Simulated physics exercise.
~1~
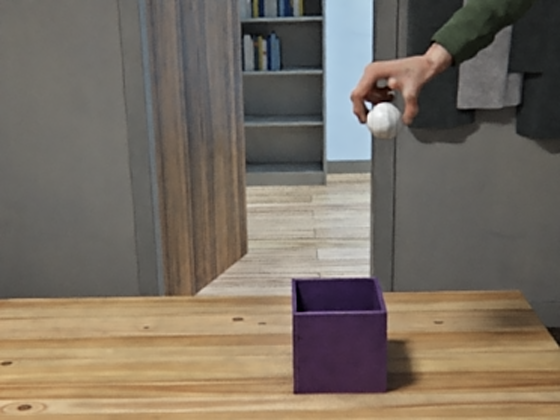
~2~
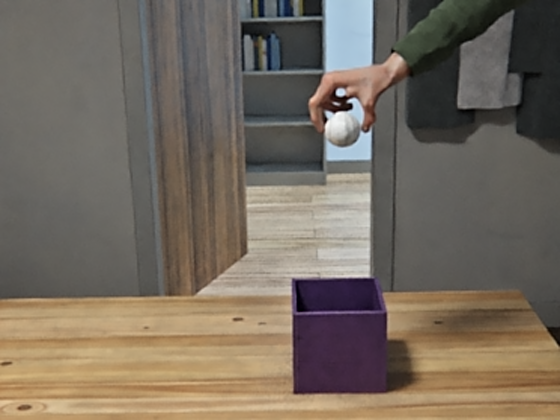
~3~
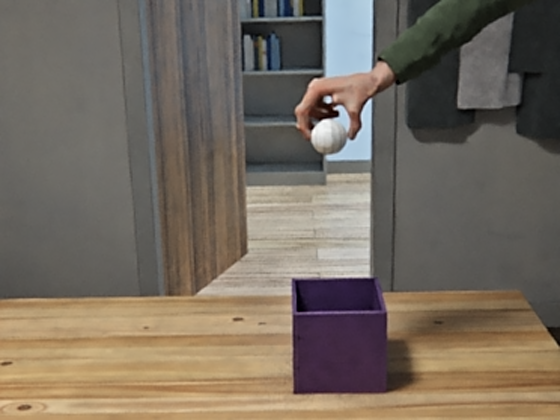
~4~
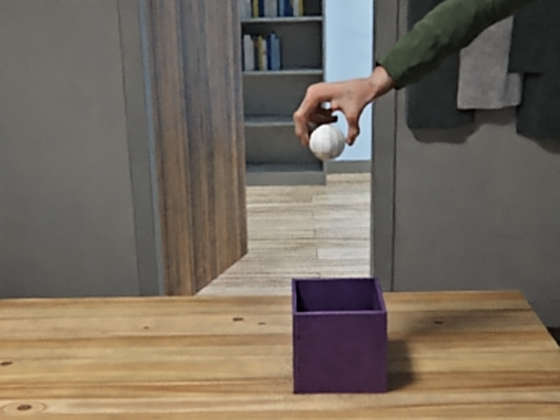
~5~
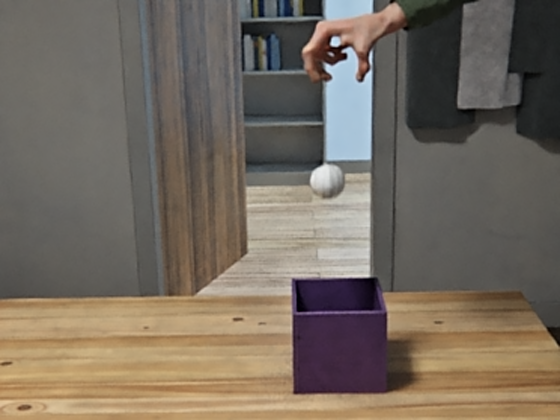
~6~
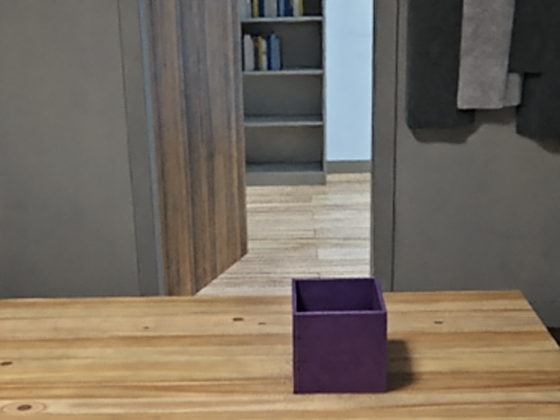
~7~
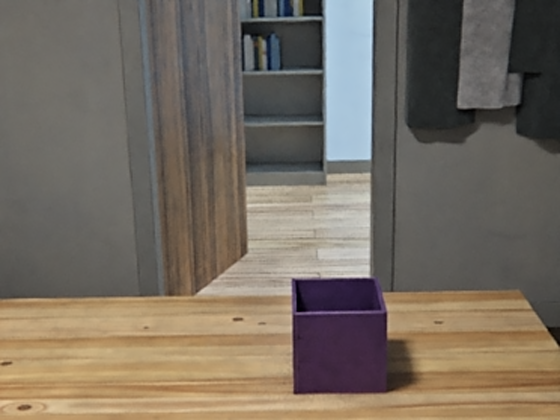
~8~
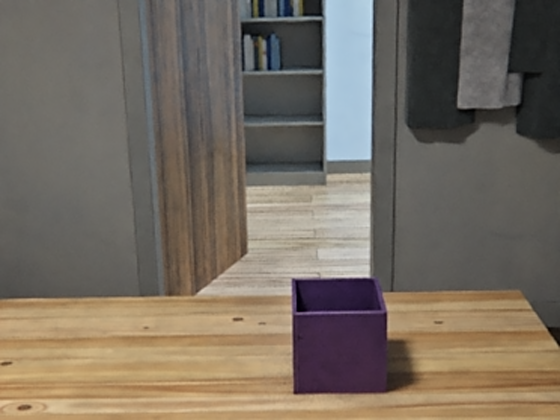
A hand held a white onion high above a purple crate on a wooden table, moved it left and slightly down, then let go and drew back. The onion fell and landed inside the crate, hidden from view.
